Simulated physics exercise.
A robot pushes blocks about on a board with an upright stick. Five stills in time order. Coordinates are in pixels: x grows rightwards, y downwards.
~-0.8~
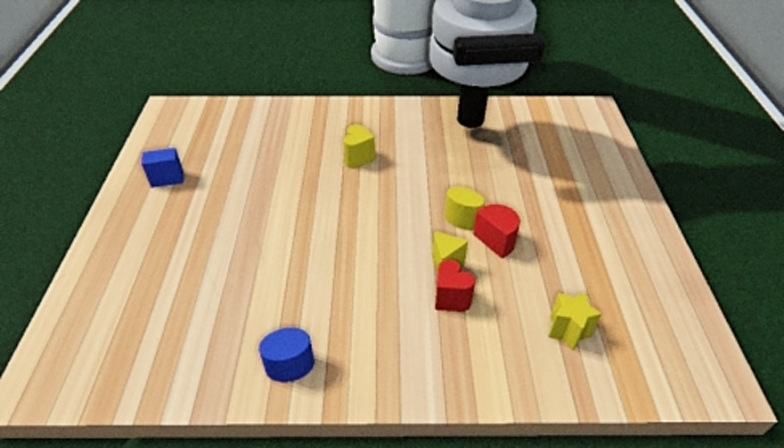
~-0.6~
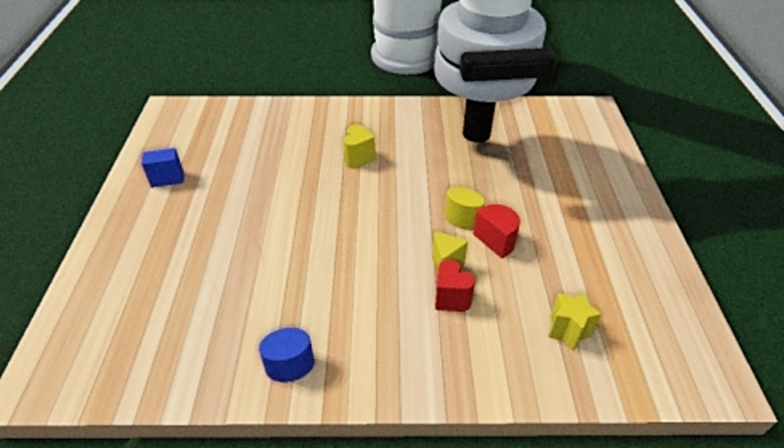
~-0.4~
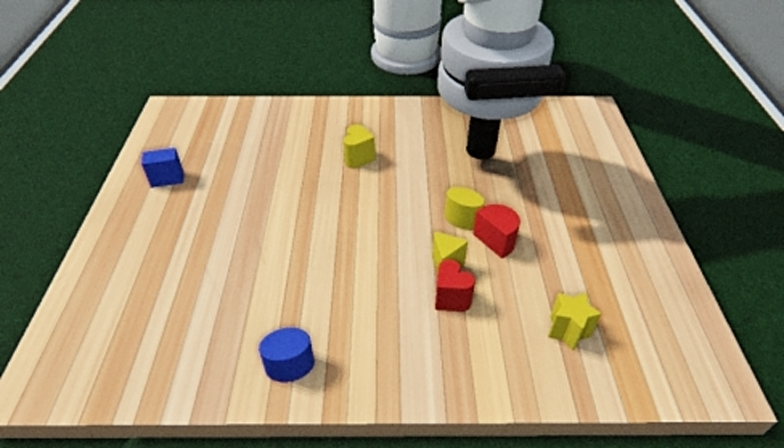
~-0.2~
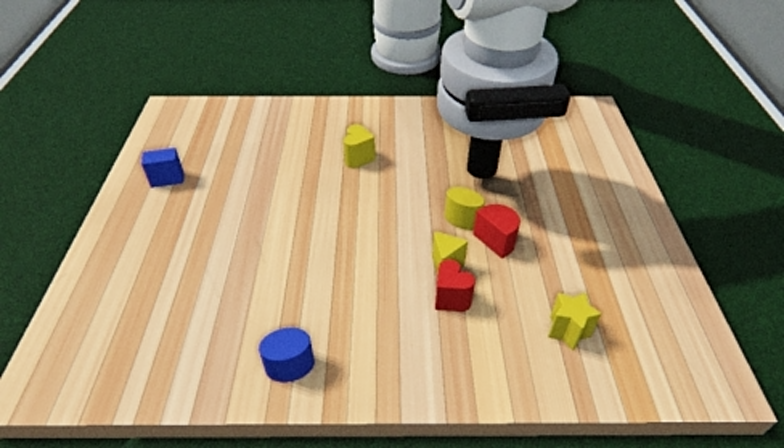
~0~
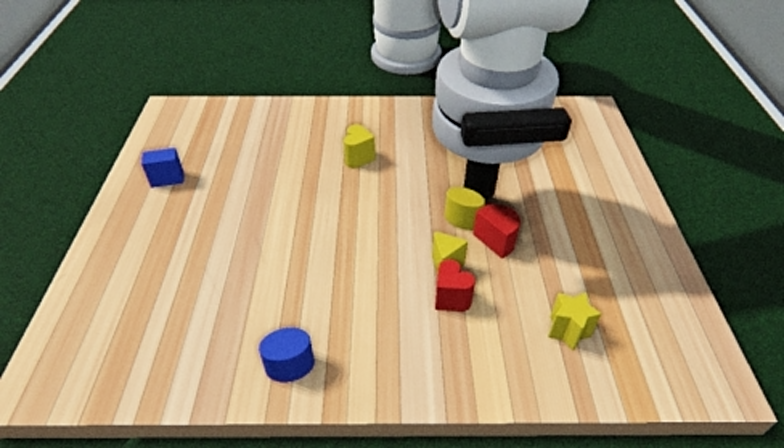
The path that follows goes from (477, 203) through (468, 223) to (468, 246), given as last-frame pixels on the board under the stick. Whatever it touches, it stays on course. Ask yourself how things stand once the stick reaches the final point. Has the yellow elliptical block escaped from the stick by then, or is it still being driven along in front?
The stick loses it on the way.
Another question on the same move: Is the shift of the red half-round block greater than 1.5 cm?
It seems so.
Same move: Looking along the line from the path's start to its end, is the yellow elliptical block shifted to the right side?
Short answer: Yes.
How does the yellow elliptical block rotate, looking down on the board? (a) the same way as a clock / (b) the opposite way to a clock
a.
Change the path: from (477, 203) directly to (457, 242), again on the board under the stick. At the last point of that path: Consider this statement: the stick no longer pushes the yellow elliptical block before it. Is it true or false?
False.
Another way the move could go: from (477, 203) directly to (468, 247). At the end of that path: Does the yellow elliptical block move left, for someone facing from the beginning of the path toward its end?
I believe not.
On the path given first. Halfway along, stick at (469, 211); yellow elliptical block at (452, 213), turned 15° clockwise.
At the end, stick at (470, 234); yellow triangular block at (441, 248); red heart block unmoved; yellow elliptical block at (441, 224), turned 45° clockwise; red half-round block at (509, 231), turned 60° anticlockwise.
